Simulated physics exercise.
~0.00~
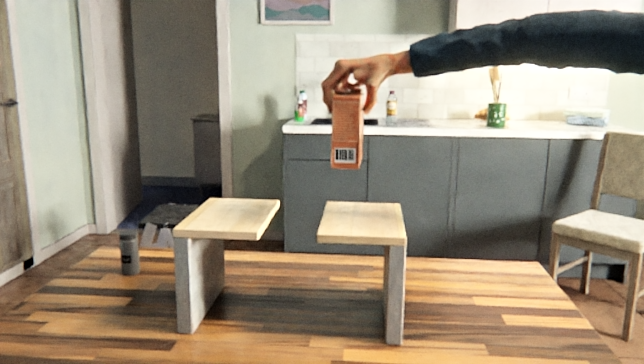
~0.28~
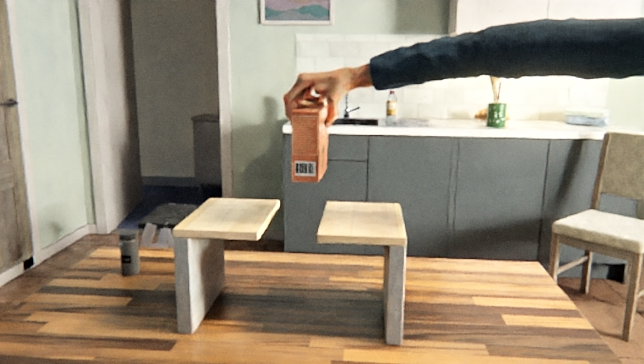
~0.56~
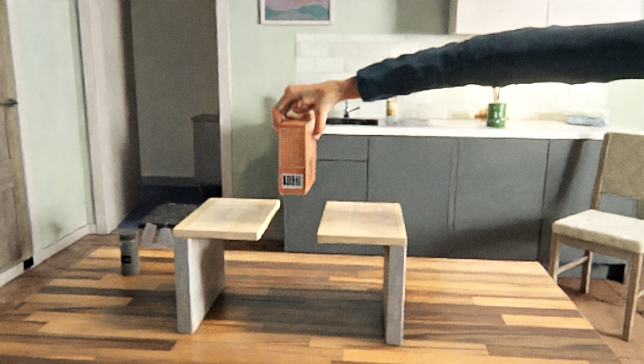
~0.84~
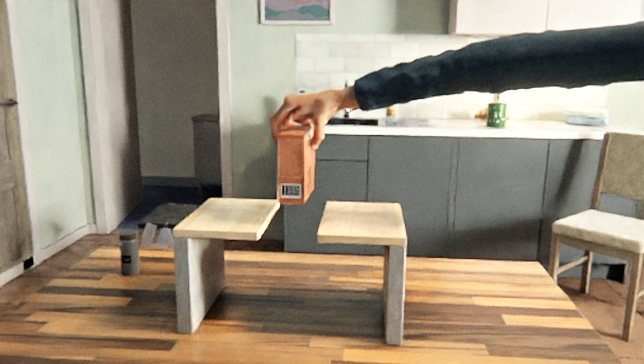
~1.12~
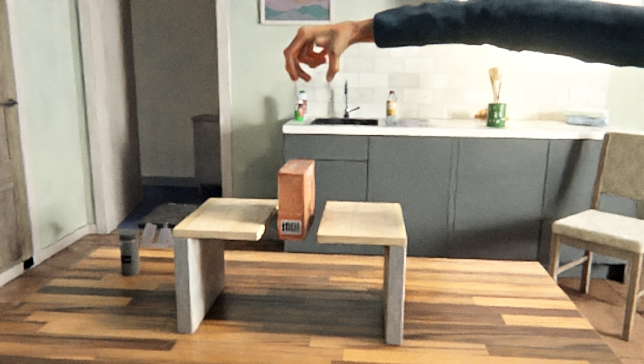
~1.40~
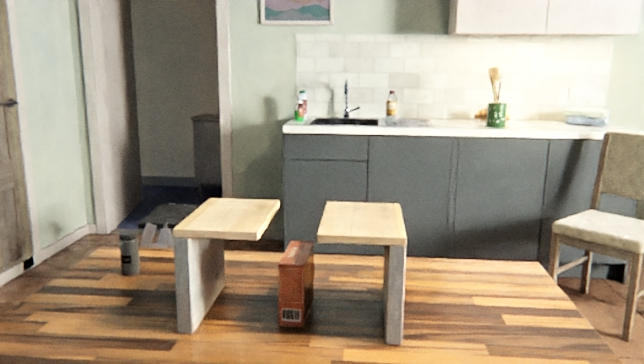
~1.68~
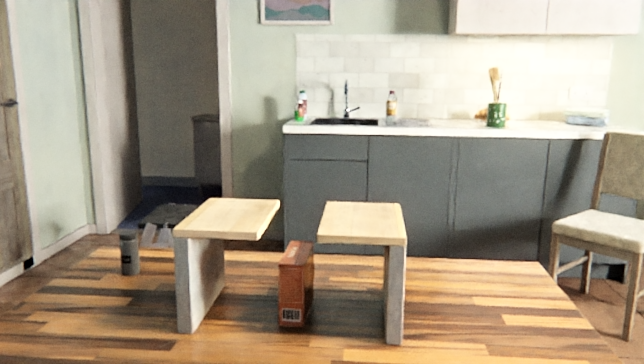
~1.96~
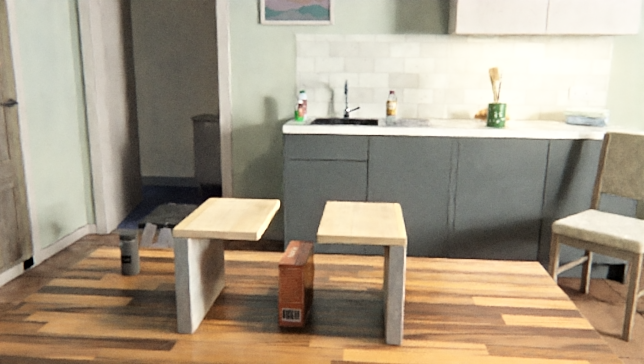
At first, a hand reaching in from the right holds an orange packet upright above two fixed ledges with a narrow slot between them, while a small grey shaker stands at the left of the wooden table. The hand carries the packet left until it hangs over the gap, then lowers it towards the ledges. It lets go and draws back as the packet drops into the slot. The packet passes straight through without lodging and reaches the table below. It stays there upright between the ledges, and the grey shaker remains in its place.
